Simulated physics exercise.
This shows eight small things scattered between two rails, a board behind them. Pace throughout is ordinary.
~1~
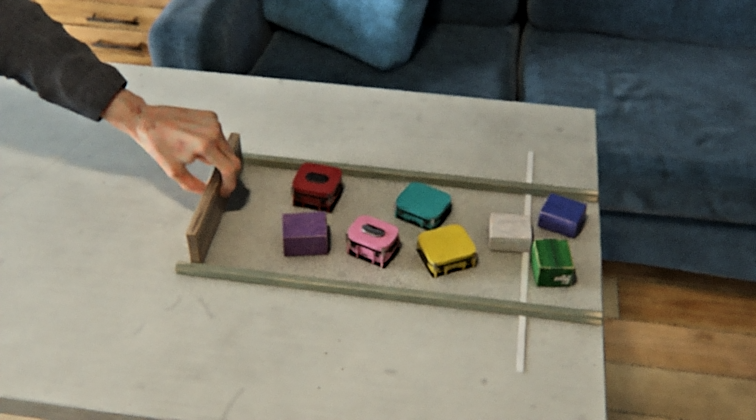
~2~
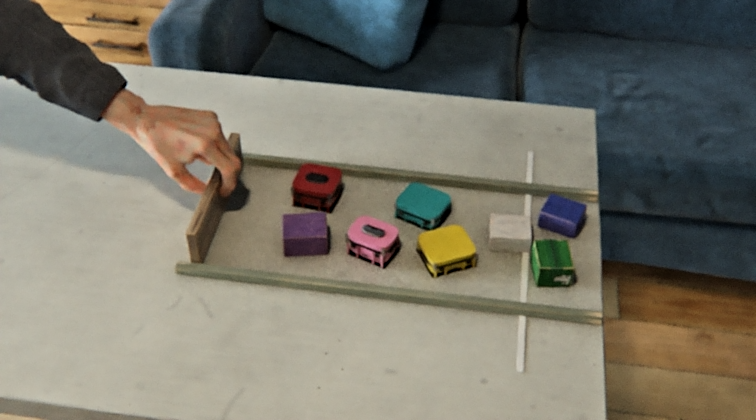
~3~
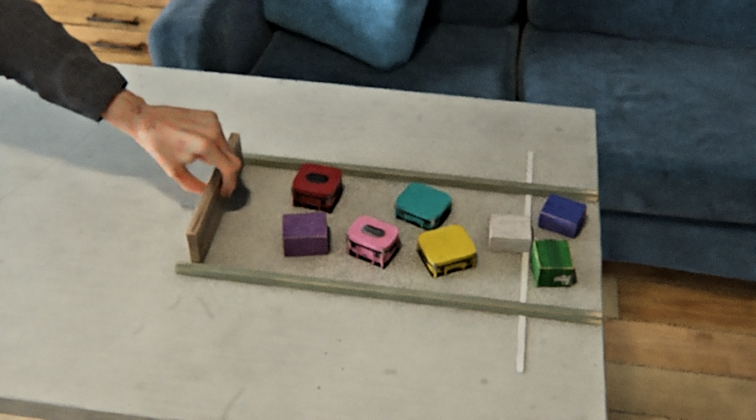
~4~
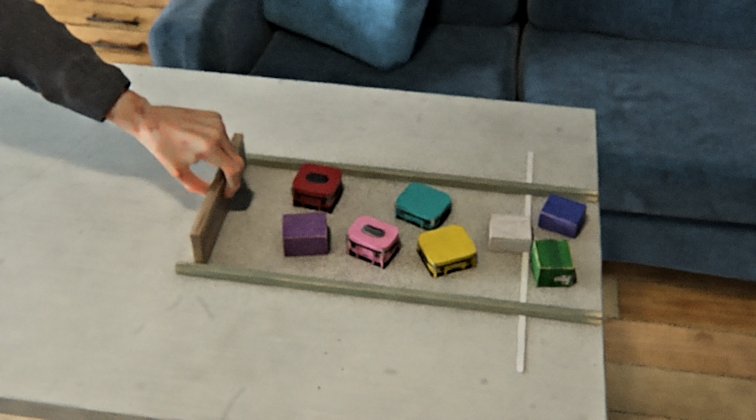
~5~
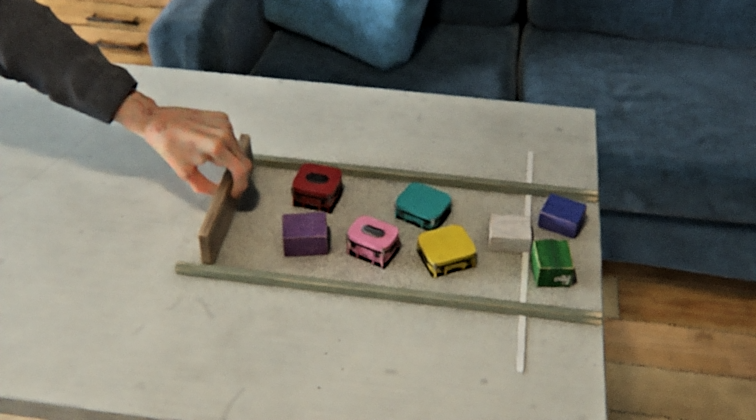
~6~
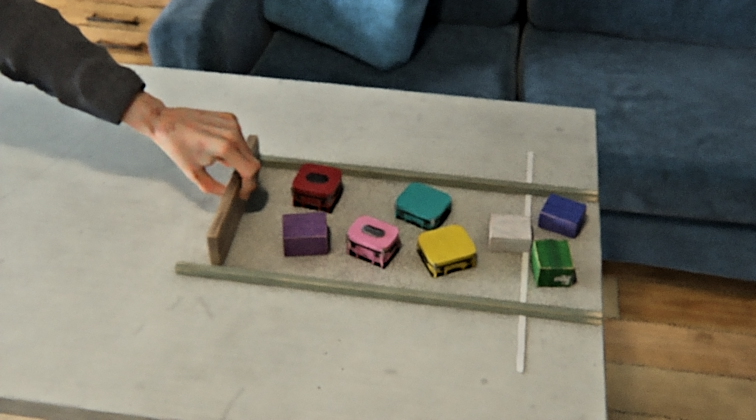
A hand in a dark sleeve grips a wooden board at the left end of two rails on a pale tabletop, seen from above at an angle, with a blue sofa behind. Between the rails sit red, turquoise, yellow and pink cases and purple, white, blue and green blocks, near a white tape line at right. The hand slides the board slightly right, while the objects and camera stay still.
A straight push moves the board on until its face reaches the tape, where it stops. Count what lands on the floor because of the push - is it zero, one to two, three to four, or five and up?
The count is three to four.
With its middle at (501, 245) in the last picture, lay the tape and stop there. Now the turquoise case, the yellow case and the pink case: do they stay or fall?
The turquoise case holds on; the yellow case goes over; the pink case does not fall.
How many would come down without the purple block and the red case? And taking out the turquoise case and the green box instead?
Taking the two tries in turn, it comes to 1 and 1.
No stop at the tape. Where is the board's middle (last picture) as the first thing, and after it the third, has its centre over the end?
Roughly (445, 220) and then roughly (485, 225).
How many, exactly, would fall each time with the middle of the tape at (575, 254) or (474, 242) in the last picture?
Ending up on the floor: First try 6, second try 1.
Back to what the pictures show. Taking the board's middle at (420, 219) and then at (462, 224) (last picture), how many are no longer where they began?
Tally: 7; 8.
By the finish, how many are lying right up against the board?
It's 2 of them.
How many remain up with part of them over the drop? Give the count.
It would come to 2.
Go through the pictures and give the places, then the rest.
Blue block (562, 215); green box (552, 263); white block (510, 233); board (217, 197); tape (526, 248), in the first frame.
Green box (552, 263); yellow case (446, 251), in the second frame.
White block (510, 233); purple block (305, 234), in the third frame.
Blue block (562, 216); turquoise case (423, 207), in the fourth frame.
Green box (552, 263); red case (317, 188), in the fifth frame.
Blue block (562, 216); green box (552, 263); white block (510, 233); board (236, 199); tape (526, 248), in the sixth frame.
Soon after, none off yet; blue block at rest near (562, 216); green box at rest near (552, 263); white block at rest near (512, 233).
In the end, the number that fall off is three or four; gone, yellow case, white block, green box and blue block.
